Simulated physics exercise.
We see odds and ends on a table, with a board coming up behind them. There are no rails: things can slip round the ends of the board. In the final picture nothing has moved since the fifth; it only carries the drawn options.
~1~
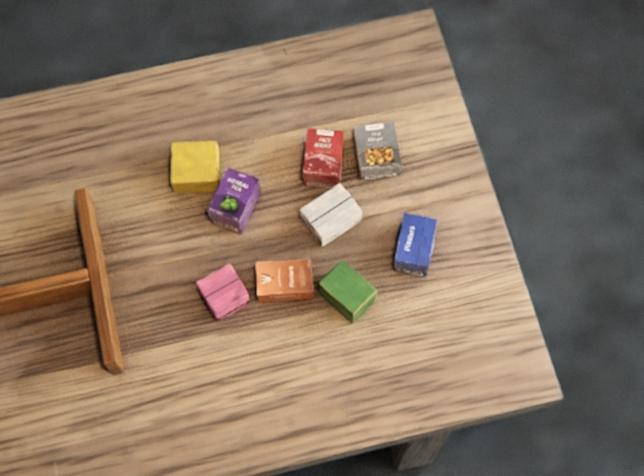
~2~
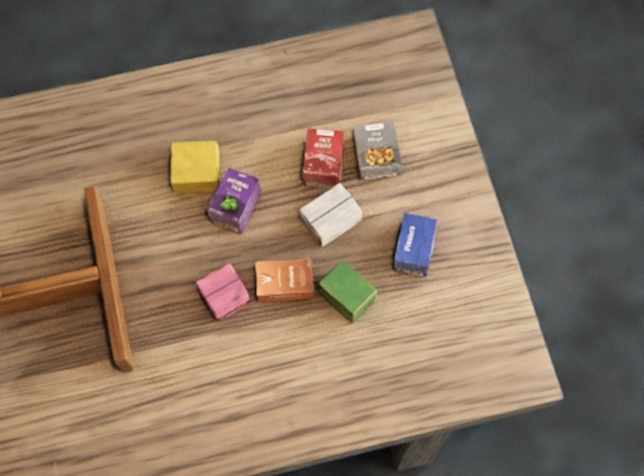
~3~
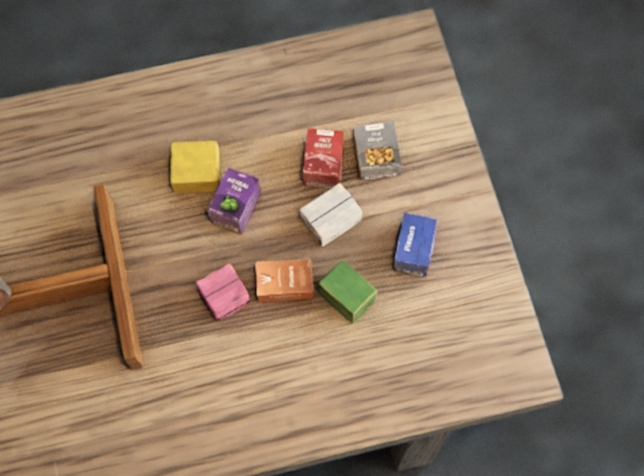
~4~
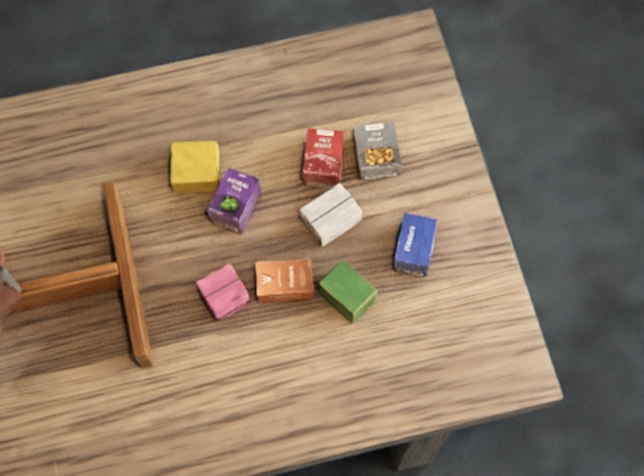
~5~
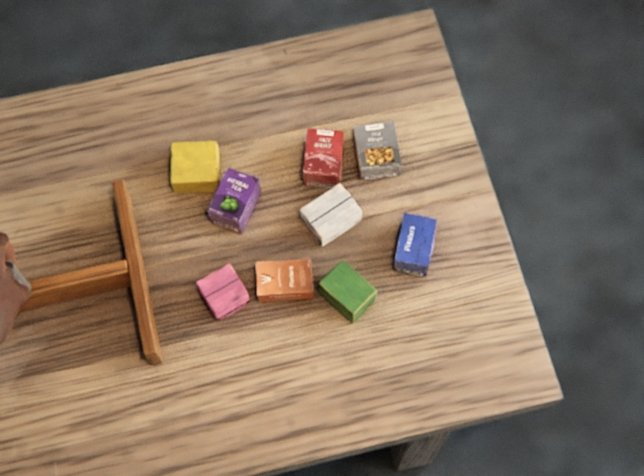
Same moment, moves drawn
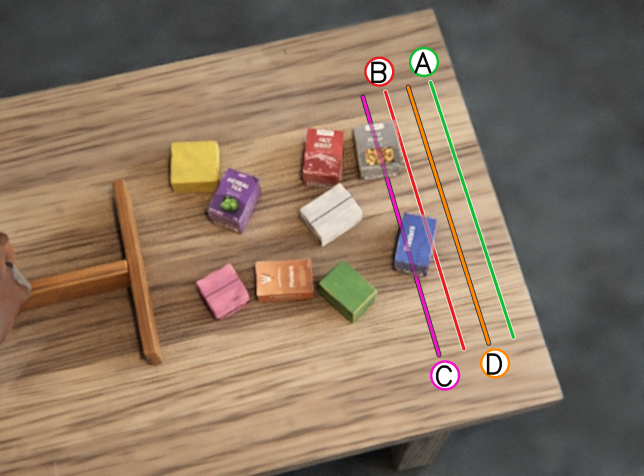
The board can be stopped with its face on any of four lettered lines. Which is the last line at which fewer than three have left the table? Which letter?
No third one falls up to B.
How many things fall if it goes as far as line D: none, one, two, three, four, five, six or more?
By then, four.
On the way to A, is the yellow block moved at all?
Yes.
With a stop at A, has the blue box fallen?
By then, yes.
On the marked copy, A at (470, 203); B at (423, 214); C at (399, 220); D at (446, 209).
Following B. Soon after the start, board (238, 240); yellow block (226, 145); green block (368, 290).
Later, board (342, 217); blue box (461, 228); grey packet (419, 141).
In the end, board (421, 199); blue box over the edge; grey packet over the edge; two fallen.
As for the rest, A drops four; C is within the limit but short; D drops four.
